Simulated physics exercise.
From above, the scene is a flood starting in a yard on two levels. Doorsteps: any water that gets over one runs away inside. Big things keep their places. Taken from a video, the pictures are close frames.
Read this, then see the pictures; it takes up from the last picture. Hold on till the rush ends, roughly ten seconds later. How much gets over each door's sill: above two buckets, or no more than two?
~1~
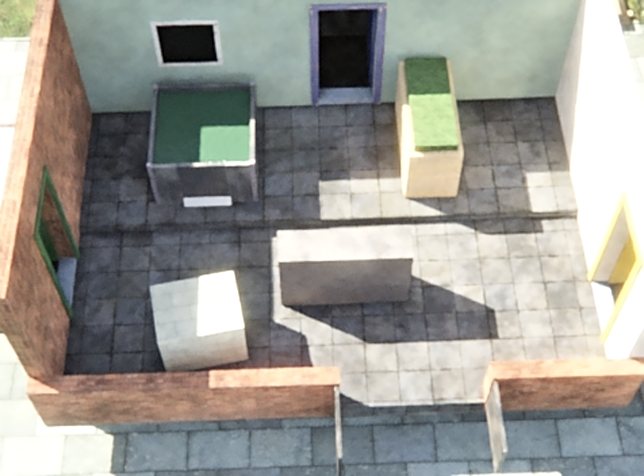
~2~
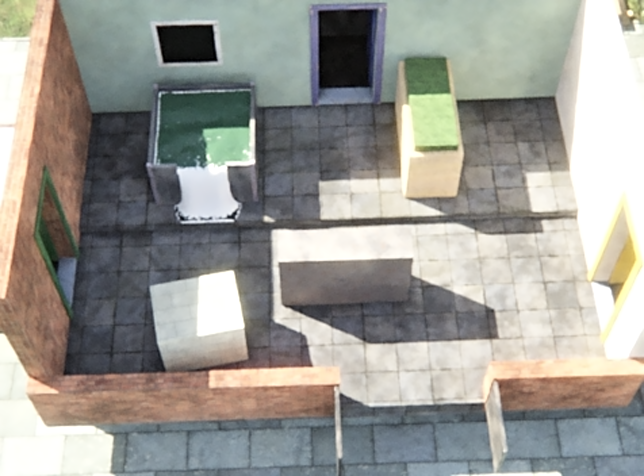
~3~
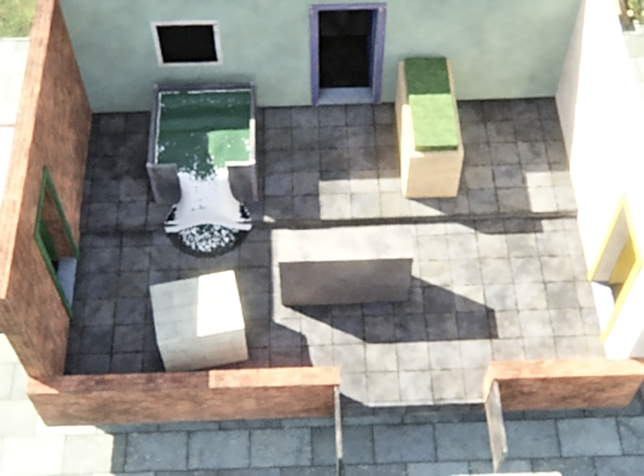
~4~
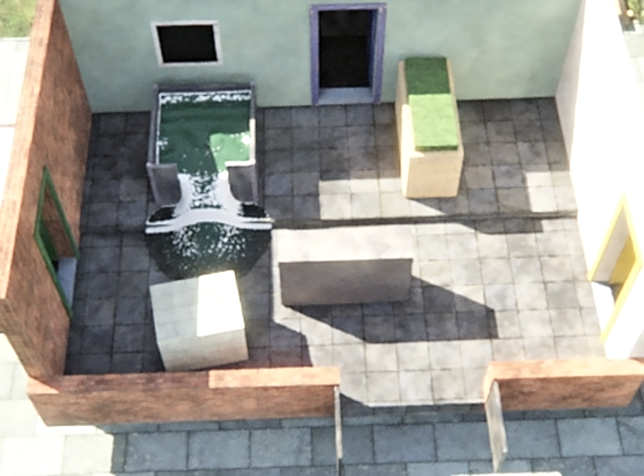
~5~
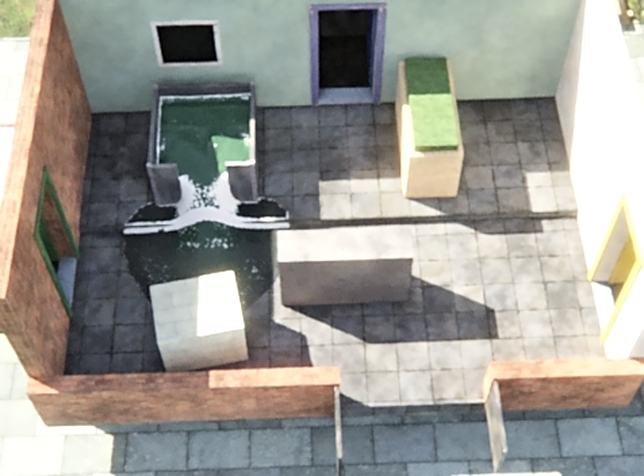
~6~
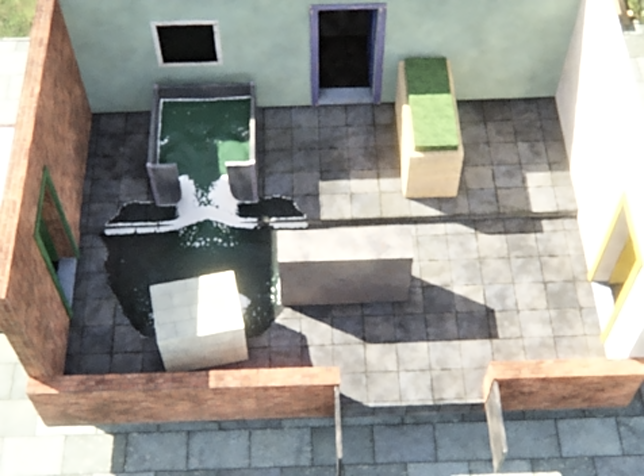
In order: Most likely the yellow door will exceed two buckets; most likely the green door will exceed two buckets; most likely the blue door will not exceed two buckets.
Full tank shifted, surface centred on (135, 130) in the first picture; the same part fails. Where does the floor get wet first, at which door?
Door noted: The green one.
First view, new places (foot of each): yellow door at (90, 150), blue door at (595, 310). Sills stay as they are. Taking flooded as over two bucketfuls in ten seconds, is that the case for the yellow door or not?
Result: Yellow one remains below.
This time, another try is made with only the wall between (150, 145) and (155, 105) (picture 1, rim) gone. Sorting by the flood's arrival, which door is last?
The door marked yellow comes last.
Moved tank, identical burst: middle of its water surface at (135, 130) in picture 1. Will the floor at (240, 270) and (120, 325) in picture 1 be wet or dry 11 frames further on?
Soaked, soaked.
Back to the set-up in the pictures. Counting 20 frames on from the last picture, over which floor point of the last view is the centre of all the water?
Point: (212, 269).
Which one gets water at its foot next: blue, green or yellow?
Answer: The green door.
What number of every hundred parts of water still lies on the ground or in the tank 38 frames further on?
That works out to about 88 percent.
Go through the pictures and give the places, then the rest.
The first frame shows still water in the tank at (203, 127).
In the second frame, the front is at (233, 215), out from the gap at (205, 186).
In the third frame, the front is at (201, 253), out from the gap at (205, 188).
In the fourth frame, the front is at a hidden place, out from the gap at (205, 189).
In the fifth frame, water pours out at (205, 189) and has run to a hidden place.
In the sixth frame, water pours out at (205, 189) and has run to (257, 329).
A moment on, water covers 25 % of the floor; the yellow door not reached, the green door wet at the sill, nothing in, the blue door not reached.
Next, water covers 35 % of the floor; the yellow door not reached, the green door under two buckets in, the blue door not reached.
Then, water covers 45 % of the floor; the yellow door not reached, the green door over two buckets in, the blue door not reached.
Later, water covers 60 % of the floor; the yellow door wet at the sill, nothing in, the green door over two buckets in, the blue door not reached.
In the end, water covers 60 % of the floor; the yellow door over two buckets in, the green door far over two buckets in, the blue door not reached.
